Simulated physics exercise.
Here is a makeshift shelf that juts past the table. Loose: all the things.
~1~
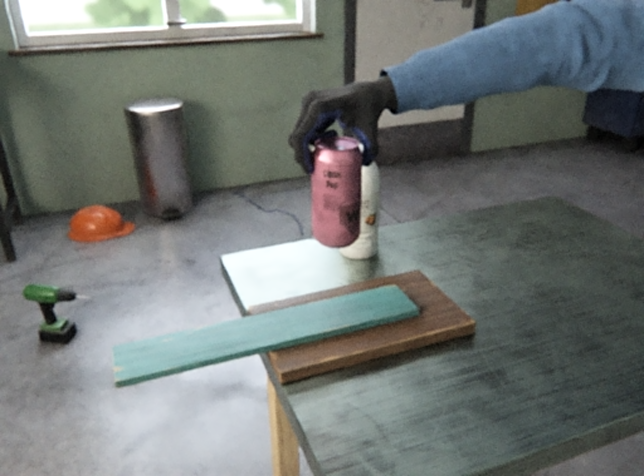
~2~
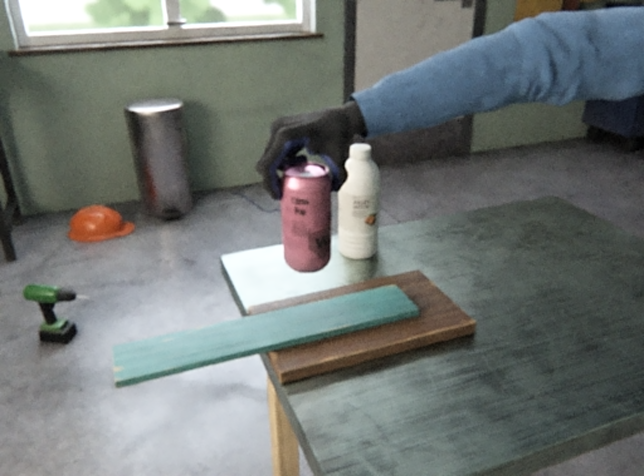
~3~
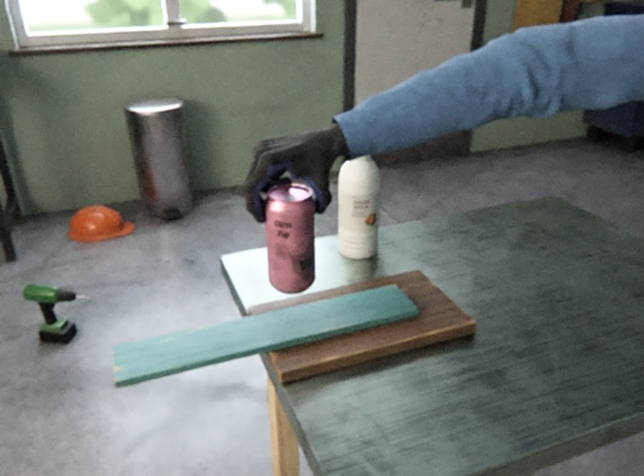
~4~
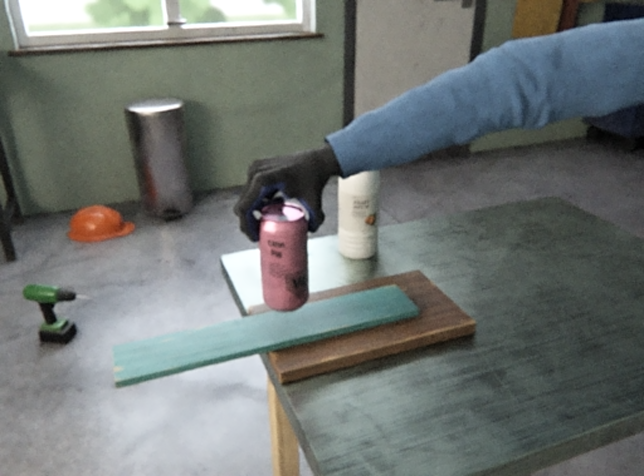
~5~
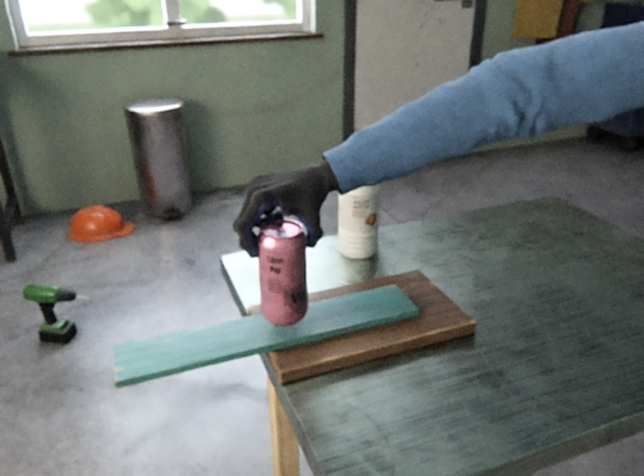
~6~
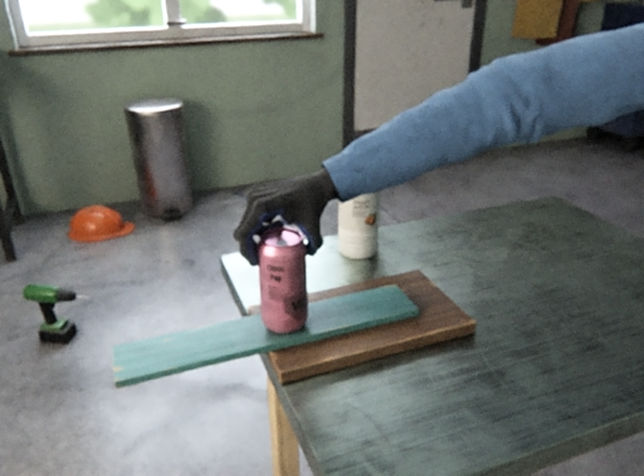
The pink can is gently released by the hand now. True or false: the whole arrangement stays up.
True.
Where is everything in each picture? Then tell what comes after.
The first frame shows on its way; pink can (337, 194).
The second frame shows on its way; pink can (306, 219); brown slab (359, 319).
The third frame shows on its way; pink can (291, 241); turquoise board (273, 330).
The fourth frame shows on its way; pink can (284, 259); white bottle (359, 201).
The fifth frame shows on its way; pink can (283, 274); brown slab (359, 319).
The sixth frame shows in place under the hand; pink can (283, 282); turquoise board (273, 330).
Then, 0.90 s past the last view, things are still on the move.
Then, 1.80 s past the last view, nothing moves.
Finally, all 4 still in place. Final places as the last picture's camera would see them, pink can near (284, 284). The board holds.
